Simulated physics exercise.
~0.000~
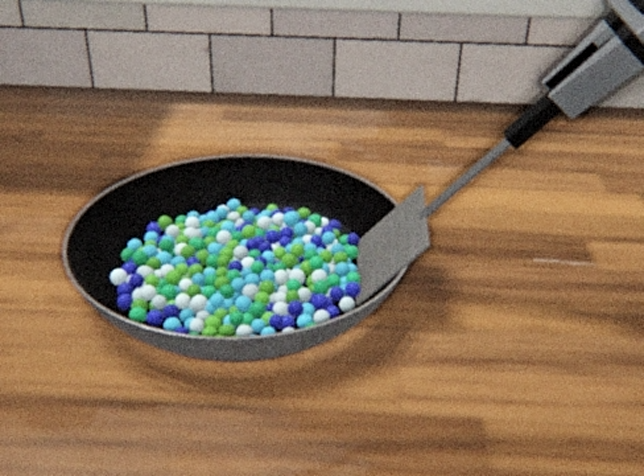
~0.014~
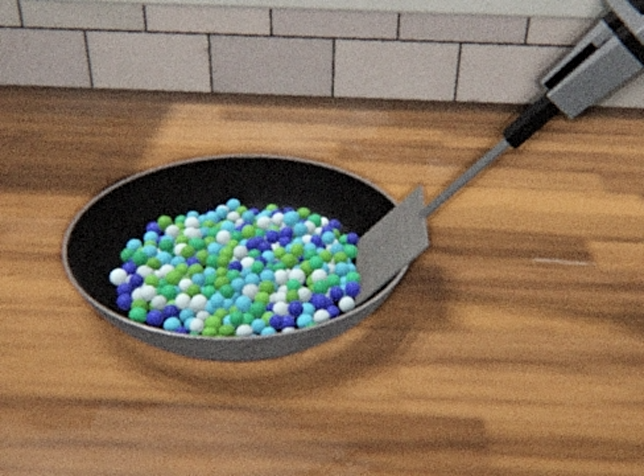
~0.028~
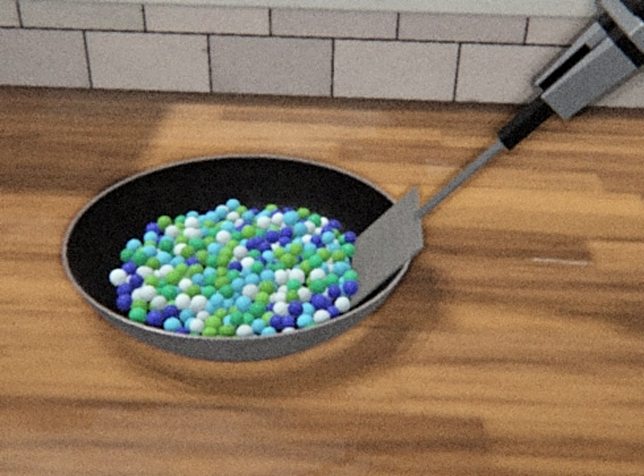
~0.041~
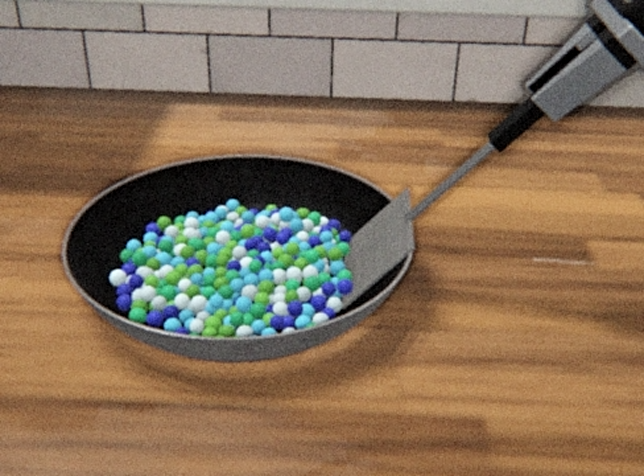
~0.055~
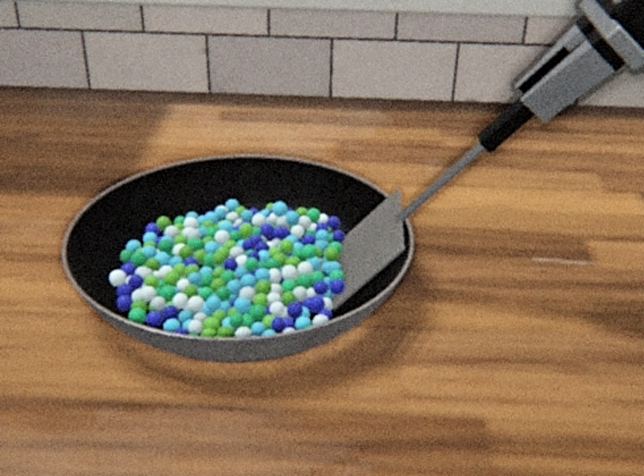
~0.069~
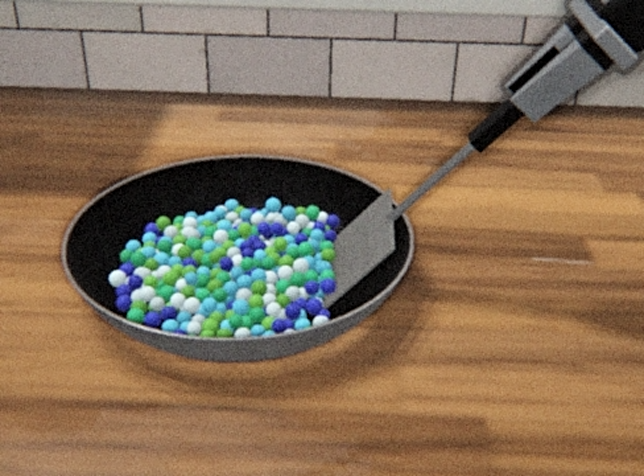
A black frying pan with a grey outer side, heaped with small round sweets in blue, green, light blue and white, sits on a wooden worktop before a pale tiled wall, seen from slightly above. A grey turner, held by a grey and black robotic arm at upper right, rests inside the right rim. The arm slides it slowly left, nudging the nearest sweets slightly, while the pan and camera stay still.
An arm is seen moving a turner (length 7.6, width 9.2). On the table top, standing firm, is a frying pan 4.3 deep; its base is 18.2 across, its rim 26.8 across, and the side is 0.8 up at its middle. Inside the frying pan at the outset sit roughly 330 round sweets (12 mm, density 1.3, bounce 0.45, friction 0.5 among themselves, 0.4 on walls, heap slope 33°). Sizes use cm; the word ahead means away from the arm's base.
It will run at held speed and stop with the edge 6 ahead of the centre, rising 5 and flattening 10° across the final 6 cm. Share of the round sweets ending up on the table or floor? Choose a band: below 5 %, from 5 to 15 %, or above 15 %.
Below 5 %.
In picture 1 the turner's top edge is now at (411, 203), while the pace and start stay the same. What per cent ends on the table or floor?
I'd estimate around 0 per cent.
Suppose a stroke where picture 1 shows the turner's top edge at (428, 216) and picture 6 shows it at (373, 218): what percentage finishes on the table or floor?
About 10 per cent.
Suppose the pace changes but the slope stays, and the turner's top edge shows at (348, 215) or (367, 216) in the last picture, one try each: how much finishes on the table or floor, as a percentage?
About 15 and 15 per cent.
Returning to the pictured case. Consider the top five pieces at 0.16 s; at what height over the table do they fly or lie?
Height: Approx. 3 cm.
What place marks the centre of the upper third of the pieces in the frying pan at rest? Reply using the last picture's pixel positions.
About (148, 254).
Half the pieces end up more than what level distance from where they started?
Some 3 centimetres.
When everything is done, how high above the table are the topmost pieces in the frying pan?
Height at rest: Roughly 4.5 cm.
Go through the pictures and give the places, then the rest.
In the first picture, the turner top edge at (425, 214), sloping 49°; upper third of the load around (249, 258), from x 120 to 355, top at y 205; 333 in the frying pan.
In the second picture, the turner top edge at (425, 214), sloping 49°; upper third of the load around (249, 258), from x 120 to 355, top at y 205.
In the third picture, the turner top edge at (419, 215), sloping 49°; upper third of the load around (249, 259), from x 120 to 350, top at y 205.
In the fourth picture, the turner top edge at (411, 216), sloping 49°; upper third of the load around (251, 259), from x 120 to 345, top at y 205.
In the fifth picture, the turner top edge at (401, 217), sloping 49°; upper third of the load around (254, 259), from x 120 to 340, top at y 205.
In the sixth picture, the turner top edge at (392, 217), sloping 49°; upper third of the load around (254, 258), from x 120 to 335, top at y 205; 333 in the frying pan.
After 0.16 s, sloping 49°, highest piece 4 above the table; 333 in the frying pan.
After 0.25 s, sloping 45°, highest piece 6 above the table; 333 in the frying pan.
After 0.50 s, sloping 39°, highest piece 5 above the table; 331 in the frying pan, 2 on the blade or in flight.
After 1.55 s, sloping 39°, highest piece 4 above the table; 331 in the frying pan, 2 on the table or floor.
In the end, 331 in the frying pan, 2 on the table or floor. That is 1 % on the table or floor.
